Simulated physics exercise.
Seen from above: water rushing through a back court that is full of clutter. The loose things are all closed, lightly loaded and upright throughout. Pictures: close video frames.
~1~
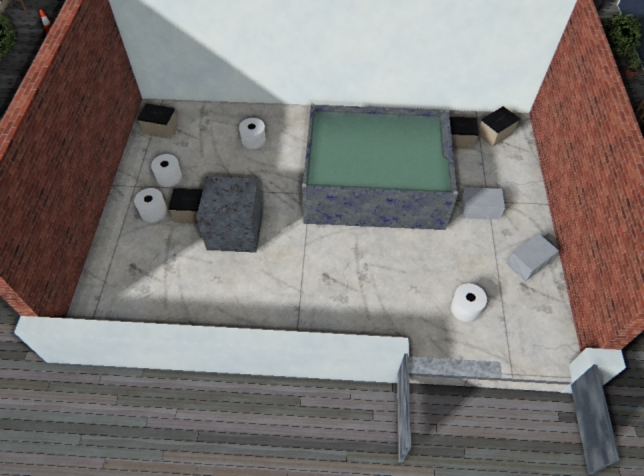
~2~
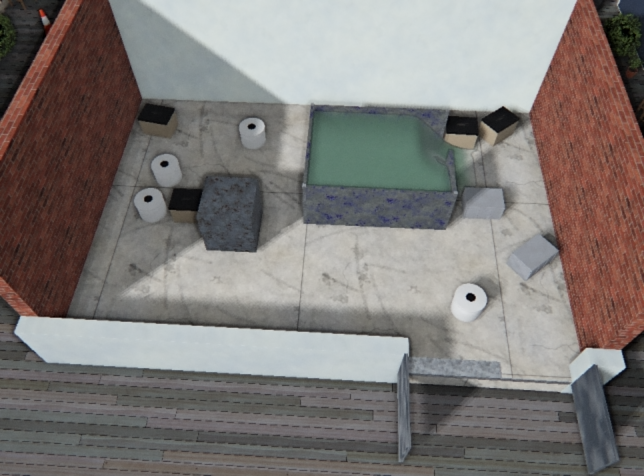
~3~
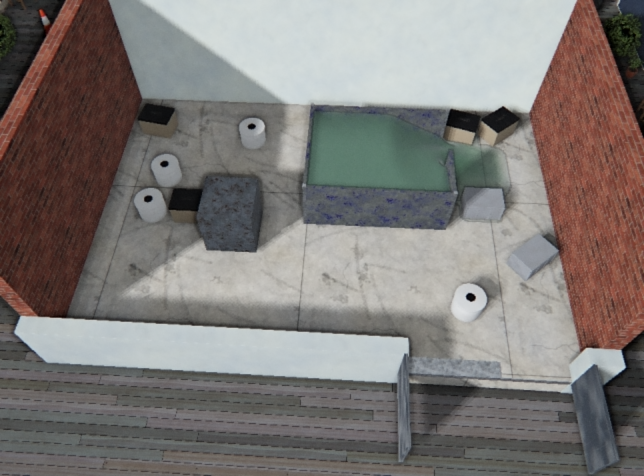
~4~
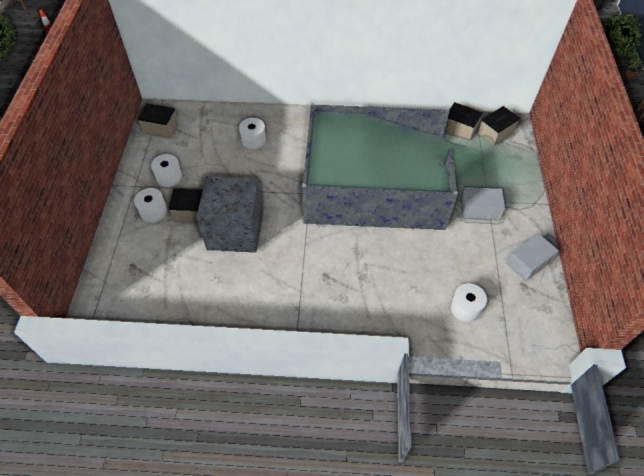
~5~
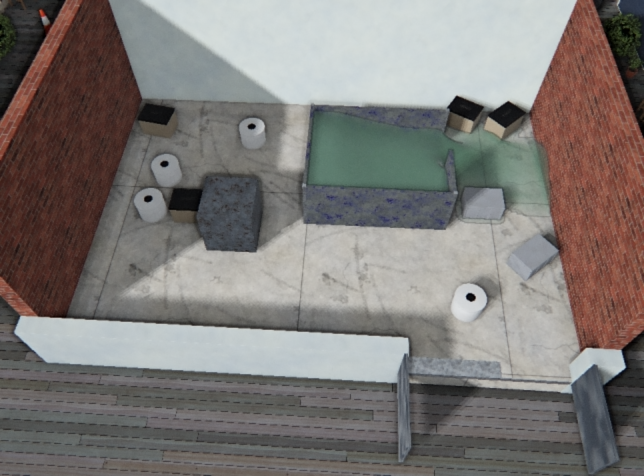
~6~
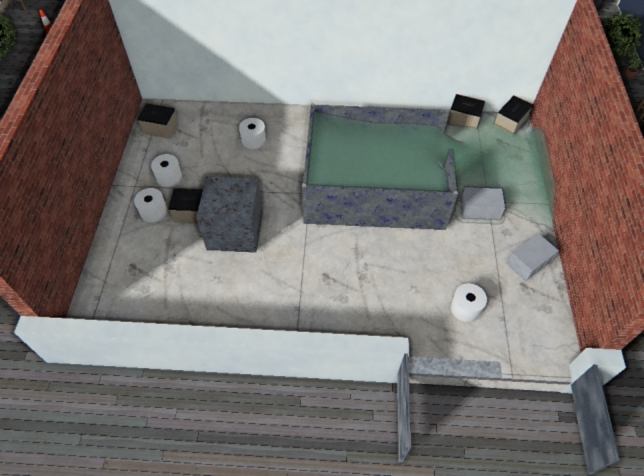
A walled court with a pale back wall and brick-red sides is seen from high above by a still camera. A stone-sided tank of green water sits right of centre, with a grey block and white drums to its left and dark-topped chests near both back corners. Water pours through the tank's right side and spreads rightward across the floor, shifting two chests slightly.
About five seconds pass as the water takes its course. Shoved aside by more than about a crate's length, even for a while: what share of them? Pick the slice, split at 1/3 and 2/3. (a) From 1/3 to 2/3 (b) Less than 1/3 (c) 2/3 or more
a.
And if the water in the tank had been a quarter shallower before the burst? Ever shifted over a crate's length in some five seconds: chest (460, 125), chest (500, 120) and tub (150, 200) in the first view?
The first did it, the next did it, and the last came up short.
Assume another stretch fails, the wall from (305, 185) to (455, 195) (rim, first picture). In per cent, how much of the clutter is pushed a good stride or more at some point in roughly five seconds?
Near 40 in a hundred.
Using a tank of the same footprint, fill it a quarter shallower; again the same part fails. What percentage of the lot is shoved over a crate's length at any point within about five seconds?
Roughly 50 per cent.
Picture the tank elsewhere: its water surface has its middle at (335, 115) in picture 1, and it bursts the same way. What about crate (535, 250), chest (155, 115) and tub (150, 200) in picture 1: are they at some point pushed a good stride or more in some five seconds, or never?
In turn: Pushed that far, no, short of that.
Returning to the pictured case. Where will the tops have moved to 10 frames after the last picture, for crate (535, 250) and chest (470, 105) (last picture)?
About (501, 291), then about (416, 112).
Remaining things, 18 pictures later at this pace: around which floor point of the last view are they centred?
Their centre sits close to (278, 197) on the floor of the last picture.
A moment on, 2 of 10 are well off their spots; 1 afloat.
Next, 2 of 10 are well off their spots; 2 afloat.
Later, 5 of 10 are well off their spots; 2 afloat.
In the end, 5 of 10 are well off their spots, and 5 have been at some point; 5 afloat.
